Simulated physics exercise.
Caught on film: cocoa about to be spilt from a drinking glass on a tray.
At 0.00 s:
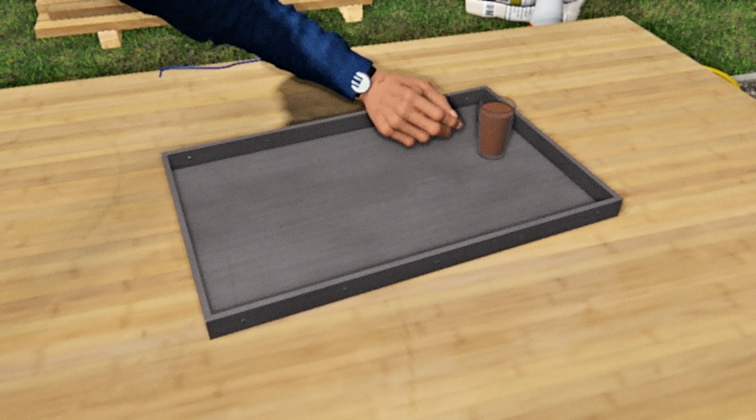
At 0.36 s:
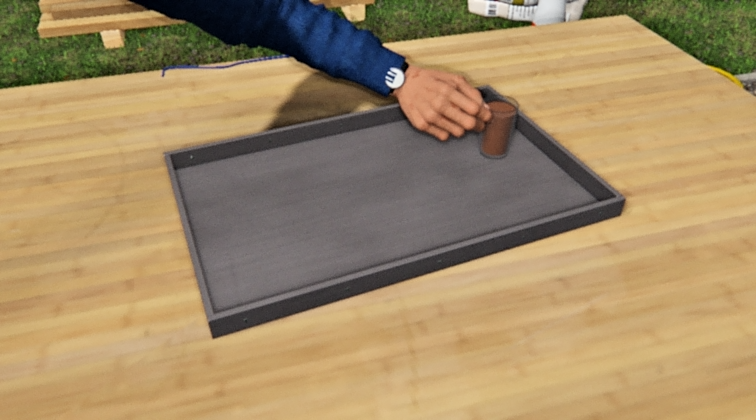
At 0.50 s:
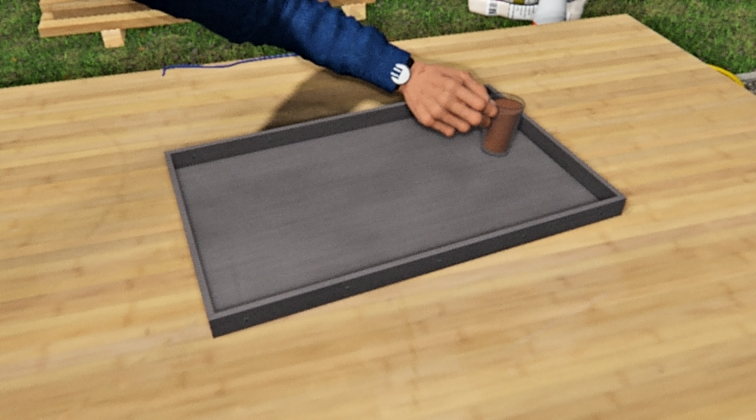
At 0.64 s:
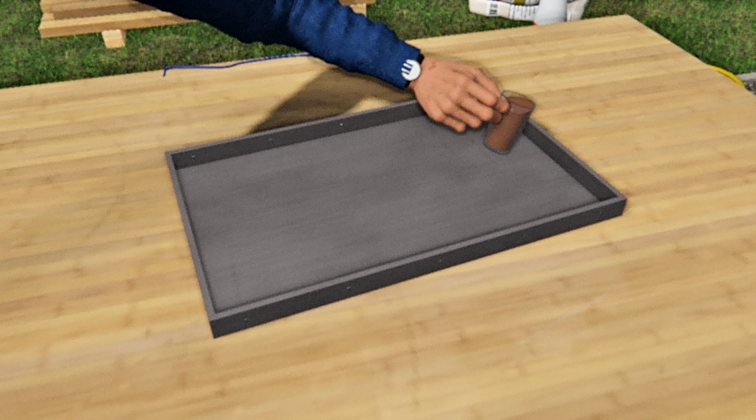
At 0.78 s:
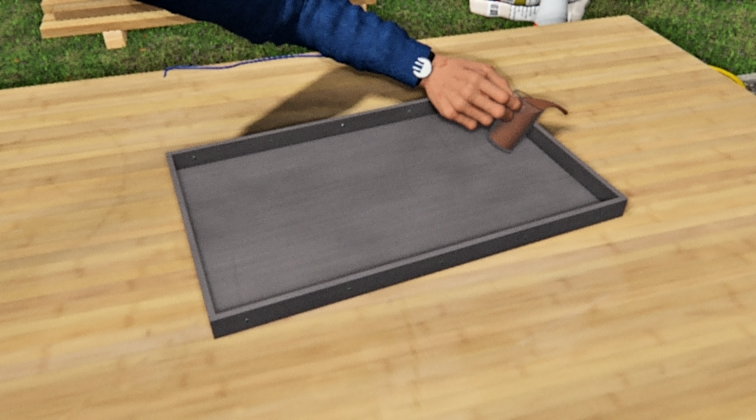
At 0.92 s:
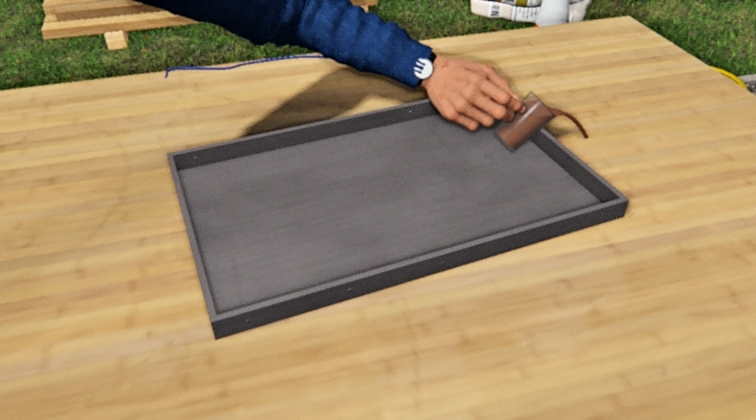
To begin with, a nearly full glass of brown cocoa stands upright in the far right corner of a dark tray on a wooden table, as a hand in a blue sleeve reaches toward it. The fingers push the glass rightward, tilting it steeply, and cocoa pours over its rim.
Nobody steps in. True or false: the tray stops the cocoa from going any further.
False.
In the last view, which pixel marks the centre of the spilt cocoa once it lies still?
The centre settles near (679, 123) in the last view.
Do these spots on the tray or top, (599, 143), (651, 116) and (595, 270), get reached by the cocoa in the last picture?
Point 1 met by the spill; point 2 met by the spill; point 3 avoided.
By 1.5 s, the drinking glass lies across the rim; the puddle covers about as much as a plate; the table is getting wet.
By 2.2 s, the puddle covers about as much as a tray; the table is getting wet.
By 3.6 s, the puddle covers about as much as a tray; the table is getting wet.
